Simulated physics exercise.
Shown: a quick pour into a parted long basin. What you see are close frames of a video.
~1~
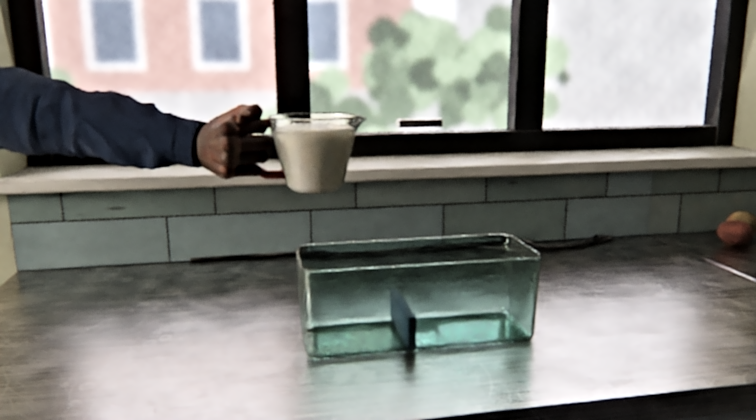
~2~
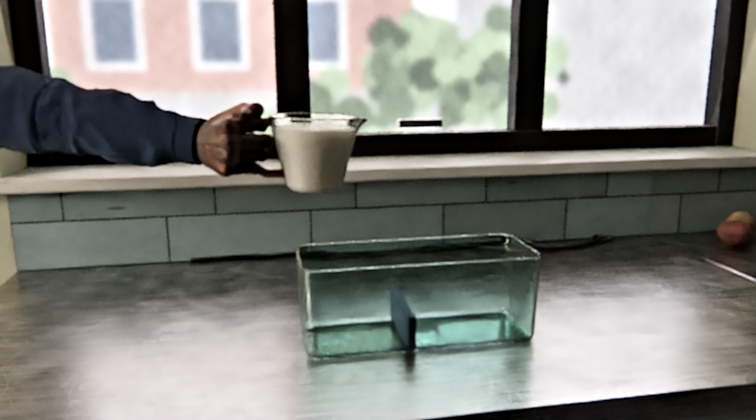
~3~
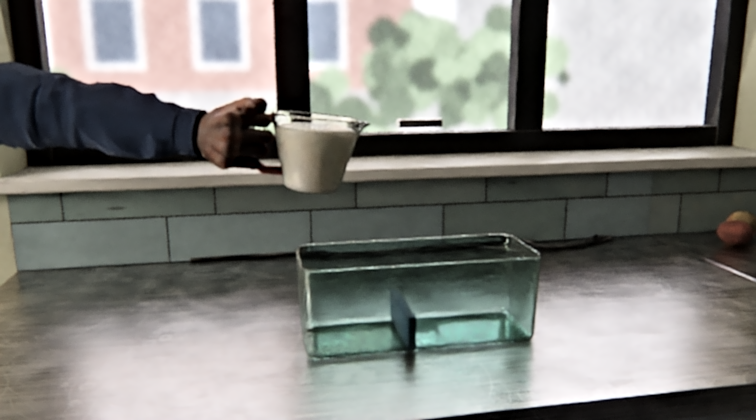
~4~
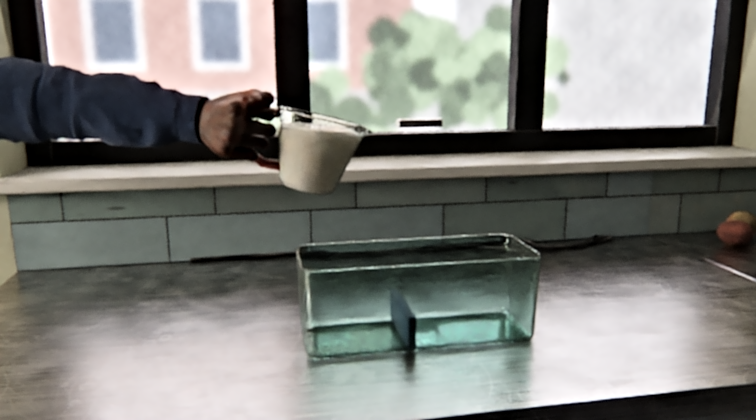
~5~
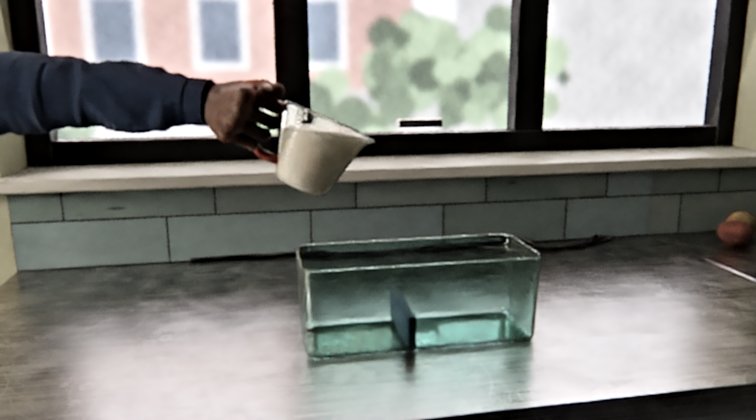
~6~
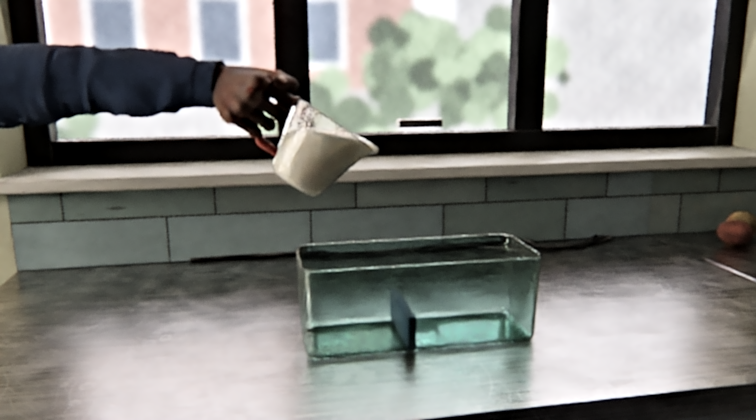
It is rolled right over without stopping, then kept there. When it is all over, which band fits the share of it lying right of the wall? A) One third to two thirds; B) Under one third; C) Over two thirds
A.
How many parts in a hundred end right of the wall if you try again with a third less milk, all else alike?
It should come out close to 20 per cent.
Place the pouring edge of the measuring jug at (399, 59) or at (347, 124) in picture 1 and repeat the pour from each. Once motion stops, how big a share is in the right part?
You'd get around 90 per cent and then around 15 per cent.
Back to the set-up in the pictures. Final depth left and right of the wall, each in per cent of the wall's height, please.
Left near 30; right near 20.
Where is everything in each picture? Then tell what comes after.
It leans 0°; its right rim is at (367, 117); the milk meets the walls at (273, 128) and (354, 126); the long basin's rim runs from (299, 259) to (526, 246); the wall's top is at (402, 303), in the first frame.
It leans 2°; its right rim is at (368, 118); the milk meets the walls at (274, 127) and (355, 127), in the second frame.
It leans 6°; its right rim is at (370, 123); the milk meets the walls at (276, 125) and (356, 129), in the third frame.
It leans 14°; its right rim is at (373, 130); the milk meets the walls at (280, 124) and (360, 132), in the fourth frame.
It leans 24°; its right rim is at (376, 141); the milk meets the walls at (283, 127) and (367, 136), in the fifth frame.
It leans 36°; its right rim is at (377, 153); the milk meets the walls at (284, 135) and (371, 145); 2 per cent is over the edge, in the sixth frame.
A moment on, the measuring jug is tipped right over and 30 per cent is still to pour, 7 is left of the wall and 29 right of it.
Next, the measuring jug is tipped right over and 2 per cent is still to pour, 47 is left of the wall and 44 right of it.
Then the measuring jug is tipped right over and 0 per cent is still to pour, 52 is left of the wall and 44 right of it.
Later the measuring jug is tipped right over and 0 per cent is still to pour, 52 is left of the wall and 45 right of it.
In the end 53 per cent lies left of the wall, 45 right of it and 3 outside.
